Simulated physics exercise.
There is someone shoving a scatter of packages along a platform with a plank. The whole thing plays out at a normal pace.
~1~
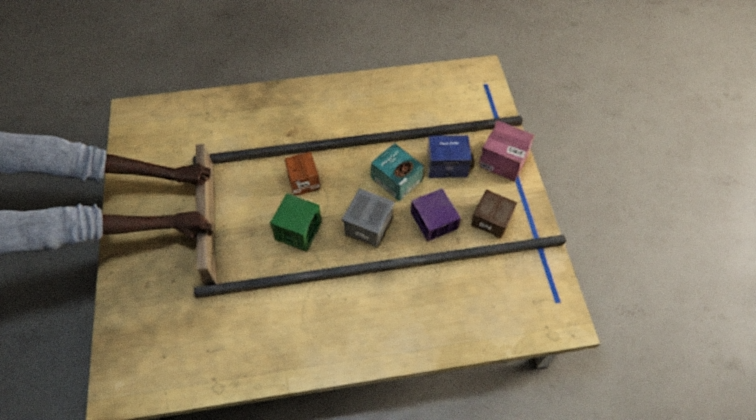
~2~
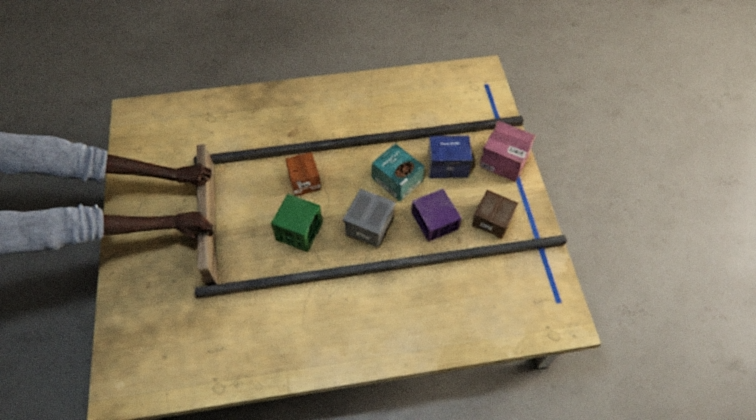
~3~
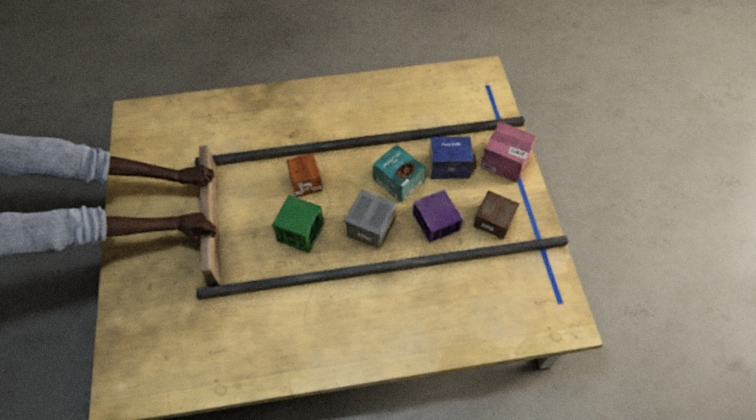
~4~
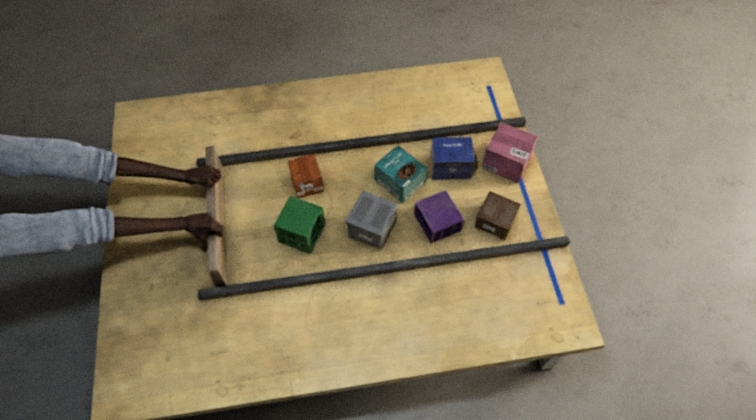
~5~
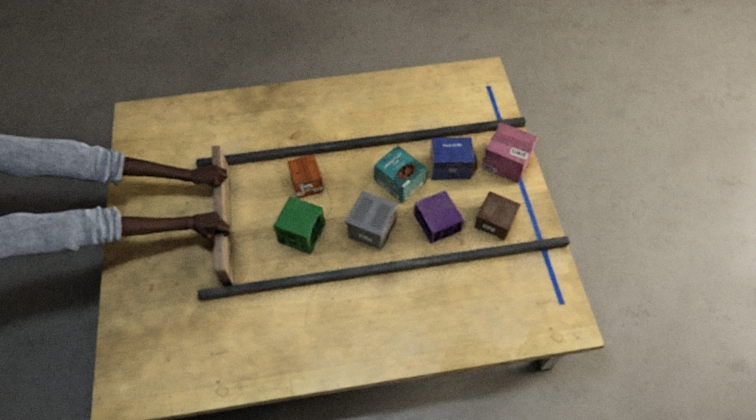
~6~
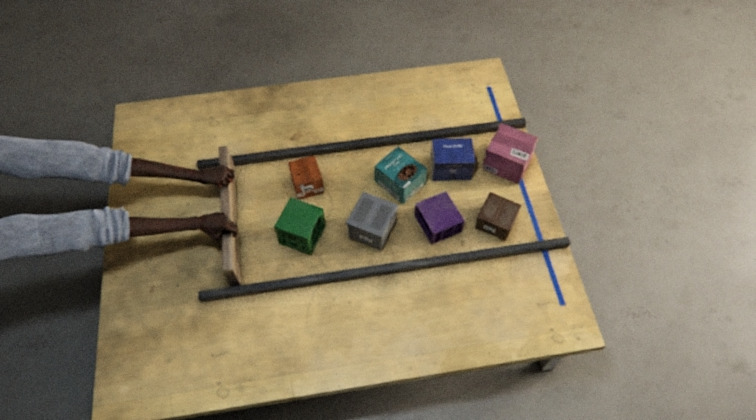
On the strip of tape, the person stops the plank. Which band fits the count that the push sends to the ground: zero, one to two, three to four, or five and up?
The band is five and up.
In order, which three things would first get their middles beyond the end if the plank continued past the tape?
The pink parcel comes first, followed by the brown tote and then the purple crate.
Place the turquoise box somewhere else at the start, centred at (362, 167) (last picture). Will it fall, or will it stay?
Started there, the object drops over the edge.
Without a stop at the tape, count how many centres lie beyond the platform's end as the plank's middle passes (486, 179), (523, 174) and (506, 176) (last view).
Middles past end - pos 1: 4, pos 2: 6, pos 3: 6.
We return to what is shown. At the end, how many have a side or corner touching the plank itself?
2.
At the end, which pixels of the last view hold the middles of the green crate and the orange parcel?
You'll find the green crate at roughly (545, 184) and the orange parcel at roughly (528, 148).
A little later, none off yet; pink parcel at rest near (510, 154); brown tote at rest near (498, 217); blue box at rest near (452, 160).
Next, none off yet; pink parcel tilted a little near (548, 145); brown tote shifted well along near (557, 210); blue box shifted about its own width near (497, 145).
When it is over, the number that fall off is five or more; down, grey tote, turquoise box, purple crate, blue box, brown tote and pink parcel.
